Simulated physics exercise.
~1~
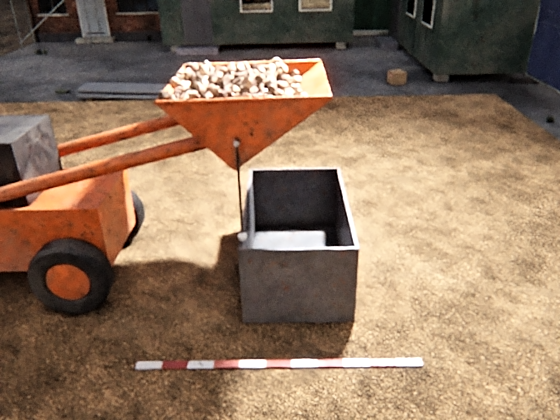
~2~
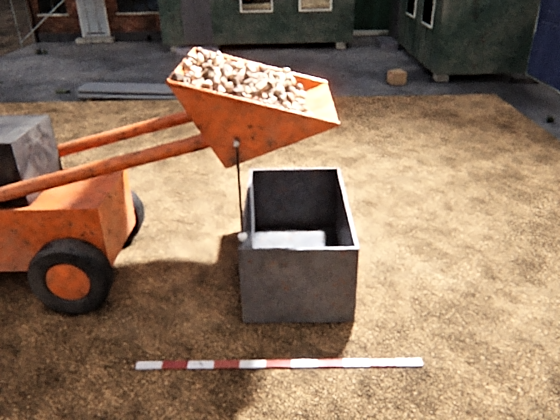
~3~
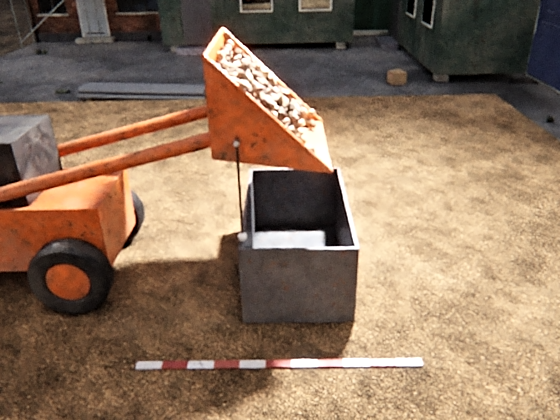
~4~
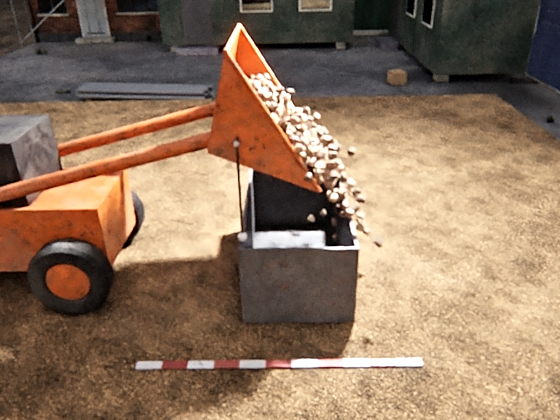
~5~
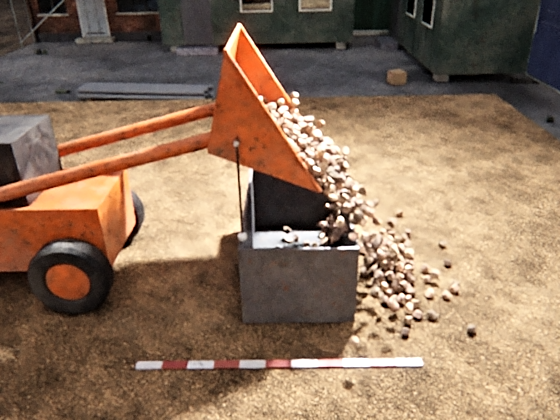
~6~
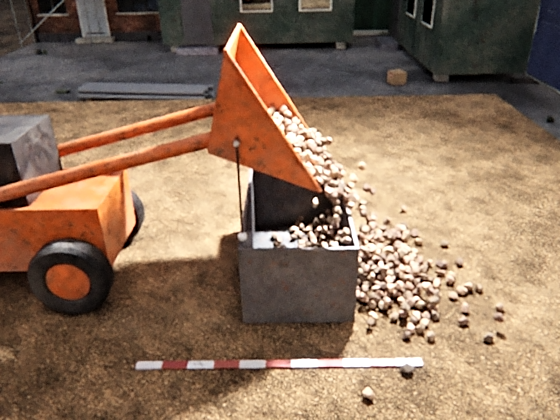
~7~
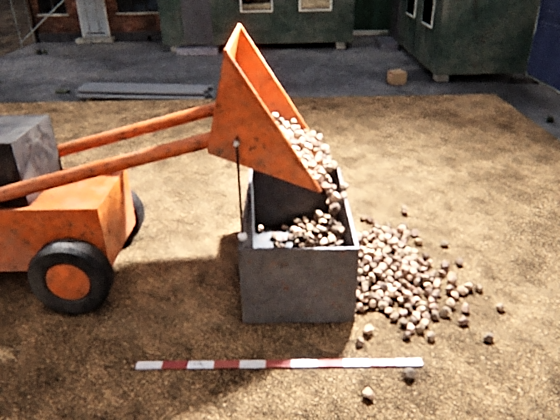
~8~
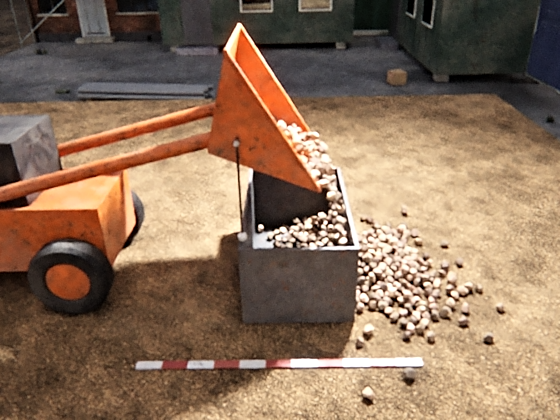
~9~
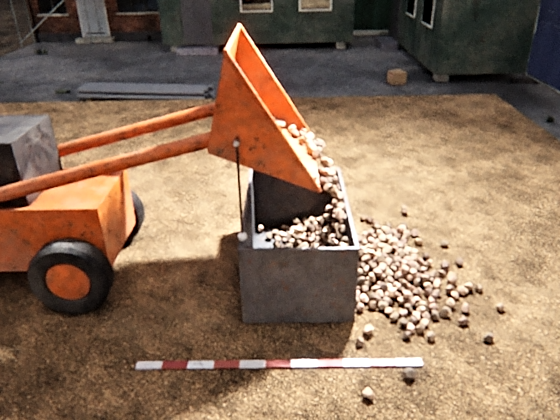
An orange loader bucket tips pale stones into a grey bin, spilling many beside it.
